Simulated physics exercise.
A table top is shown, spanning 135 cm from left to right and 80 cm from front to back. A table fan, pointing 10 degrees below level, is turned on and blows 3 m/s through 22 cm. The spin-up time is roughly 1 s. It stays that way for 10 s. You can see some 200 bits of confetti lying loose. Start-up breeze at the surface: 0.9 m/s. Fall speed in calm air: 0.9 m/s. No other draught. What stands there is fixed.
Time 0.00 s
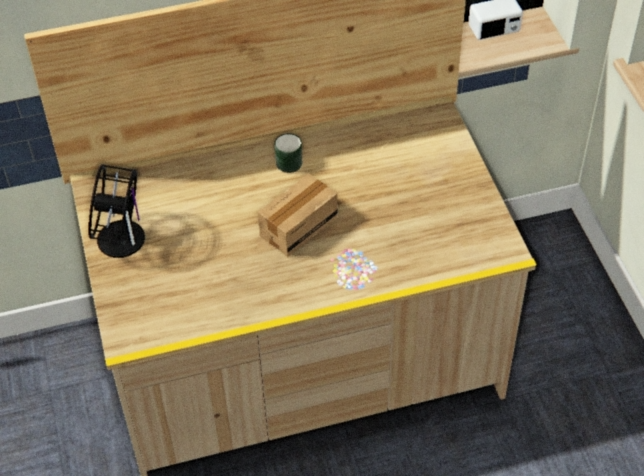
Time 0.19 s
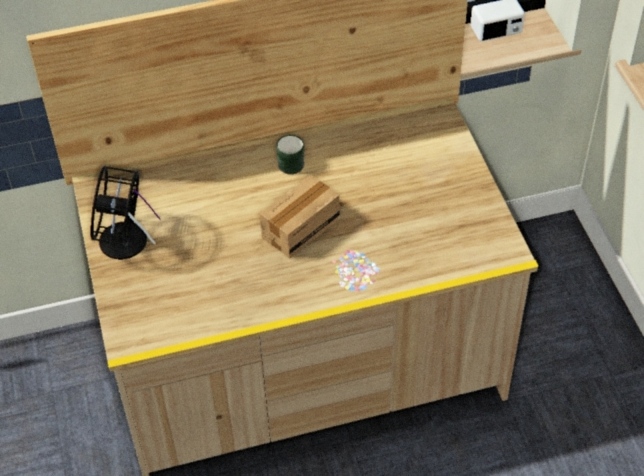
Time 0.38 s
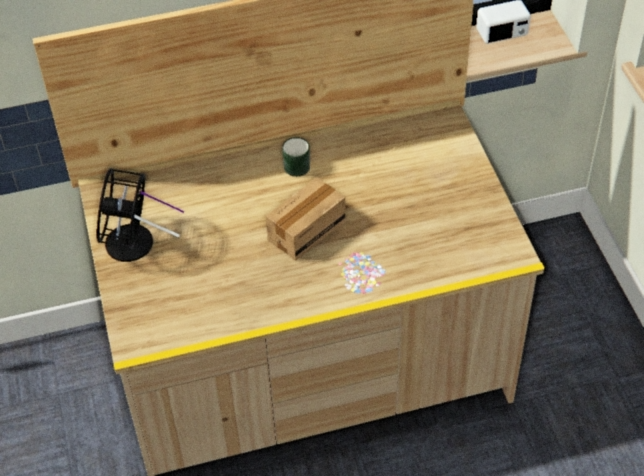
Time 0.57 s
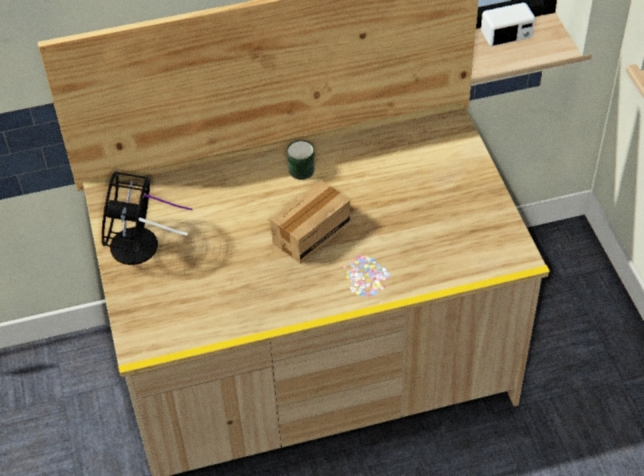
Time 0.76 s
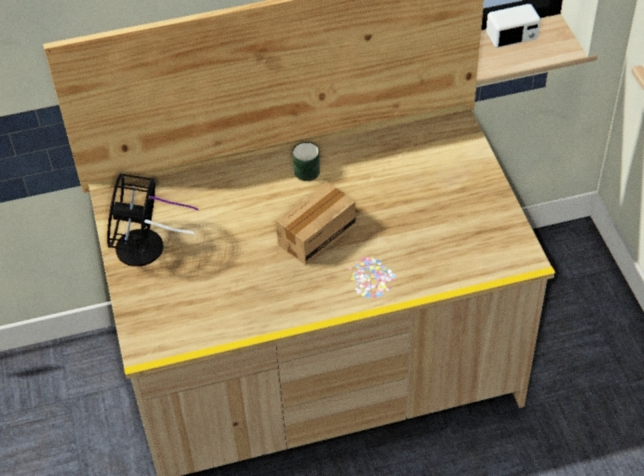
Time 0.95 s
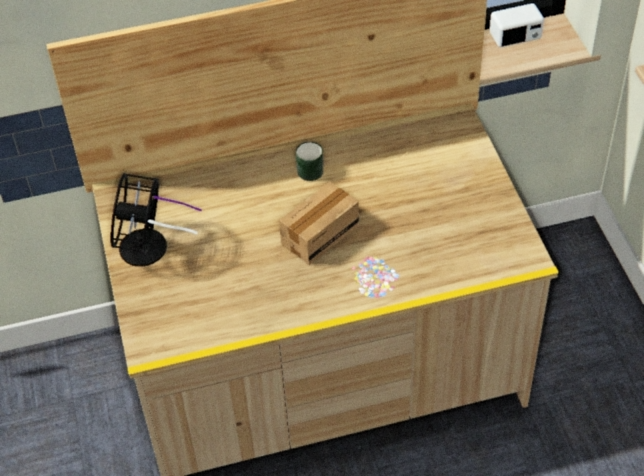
Small desk fan with ribbons lifting and streaming towards a box, mug and unmoving confetti on a wooden counter, view drifting slightly.
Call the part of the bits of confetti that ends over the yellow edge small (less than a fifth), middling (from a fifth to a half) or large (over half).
Large.
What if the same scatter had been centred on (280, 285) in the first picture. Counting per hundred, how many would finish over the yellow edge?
Share at the end: About 100 %.
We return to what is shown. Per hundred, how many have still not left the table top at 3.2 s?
It should be roughly 60 % by then.
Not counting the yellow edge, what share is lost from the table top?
Near 0 %.
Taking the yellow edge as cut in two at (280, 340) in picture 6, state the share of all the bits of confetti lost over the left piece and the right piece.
Estimate: Left ~ 0 %; right ~ 100 %.
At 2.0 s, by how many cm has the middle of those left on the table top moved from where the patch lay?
Roughly 5 centimetres.
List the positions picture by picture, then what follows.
In the first picture, the middle of the bits of confetti is near (353, 270), none has stirred yet and the mouth of the table fan is at (113, 204).
In the second picture, the middle of the bits of confetti is near (355, 271), none has stirred yet and the yellow edge is centred on (330, 316).
In the third picture, the middle of the bits of confetti is near (361, 273), none has stirred yet, the top of a box is at (306, 206) and the top of a mug is at (296, 147).
In the fourth picture, the middle of the bits of confetti is near (366, 276) and none has stirred yet.
In the fifth picture, the middle of the bits of confetti is near (371, 278) and none has stirred yet.
In the sixth picture, the middle of the bits of confetti is near (374, 278) and none has stirred yet.
After 2.0 s the count stands so, 6 % are over the yellow edge; the middle of those still in play is near (366, 278).
After 3.2 s the count stands so, 40 % are over the yellow edge; the middle of those still in play is near (352, 286).
After 5.5 s the count stands so, 92 % are over the yellow edge.
After 10.0 s, at the end, 100 % are over the yellow edge.
